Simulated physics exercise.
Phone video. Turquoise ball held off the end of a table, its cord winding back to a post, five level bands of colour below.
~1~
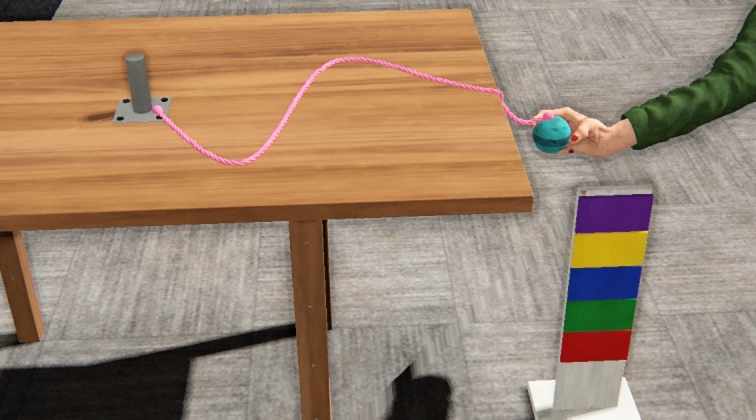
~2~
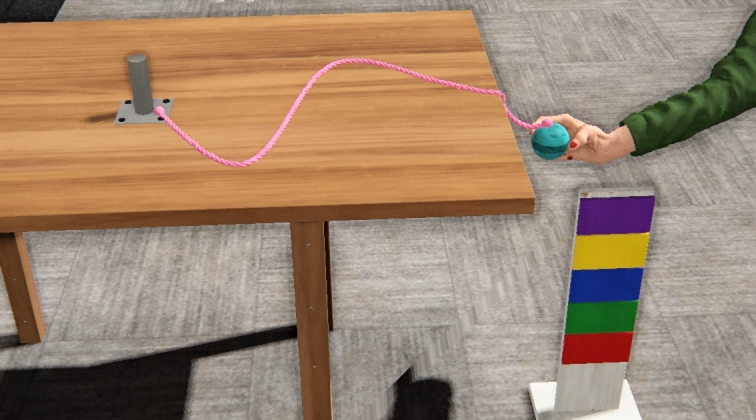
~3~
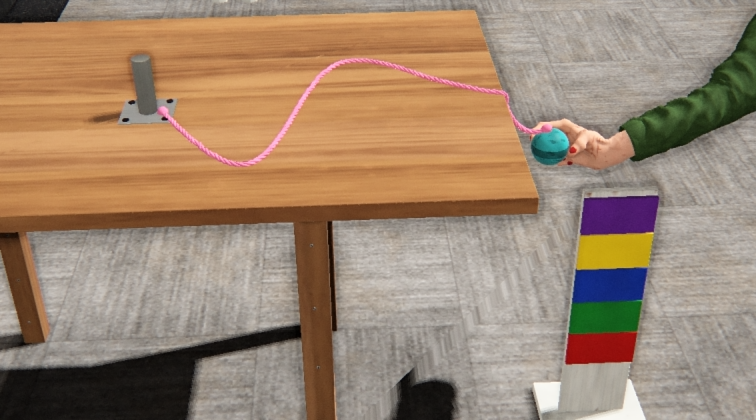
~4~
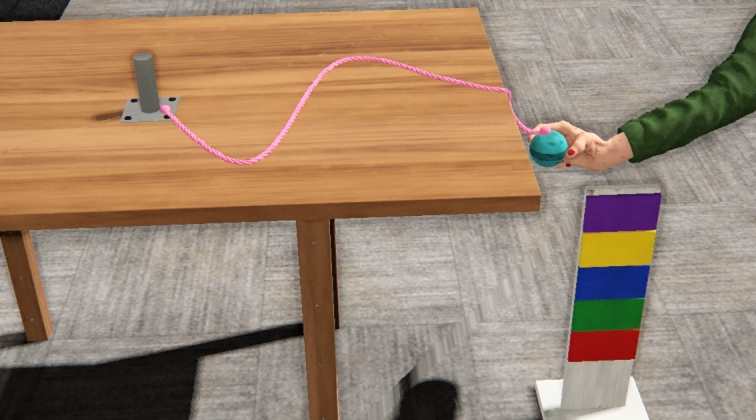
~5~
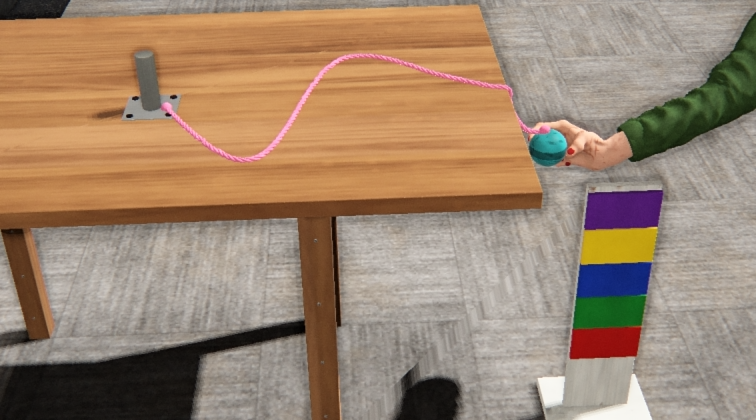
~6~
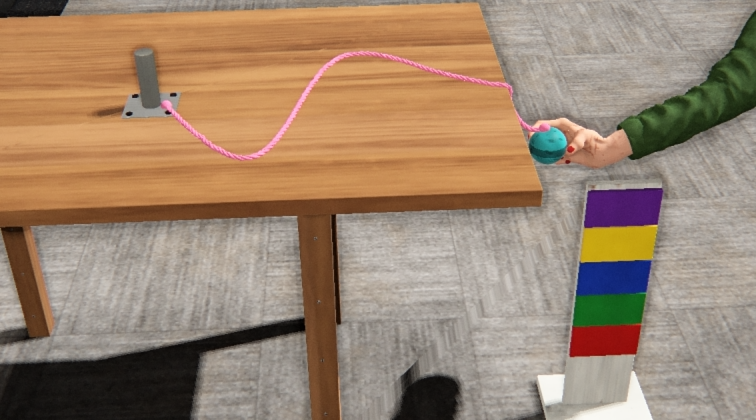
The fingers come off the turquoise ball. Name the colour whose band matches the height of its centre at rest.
That would be red.
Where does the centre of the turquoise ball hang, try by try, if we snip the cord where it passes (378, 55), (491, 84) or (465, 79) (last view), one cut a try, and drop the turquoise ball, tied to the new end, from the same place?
Approximate pixels, cut by cut: (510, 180); (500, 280); (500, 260).
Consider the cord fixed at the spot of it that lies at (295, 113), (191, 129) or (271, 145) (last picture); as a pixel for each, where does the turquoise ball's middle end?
First near (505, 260), then near (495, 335), then near (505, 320).
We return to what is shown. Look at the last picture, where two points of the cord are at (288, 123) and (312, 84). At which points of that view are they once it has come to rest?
The first ends at (390, 104) and the second at (479, 104).
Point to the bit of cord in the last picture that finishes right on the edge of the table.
Roughly (324, 69).
Soon after, ball near (481, 358); level with red.
Then, ball near (507, 358); level with red.
At rest, ball near (494, 362); level with red. At red.
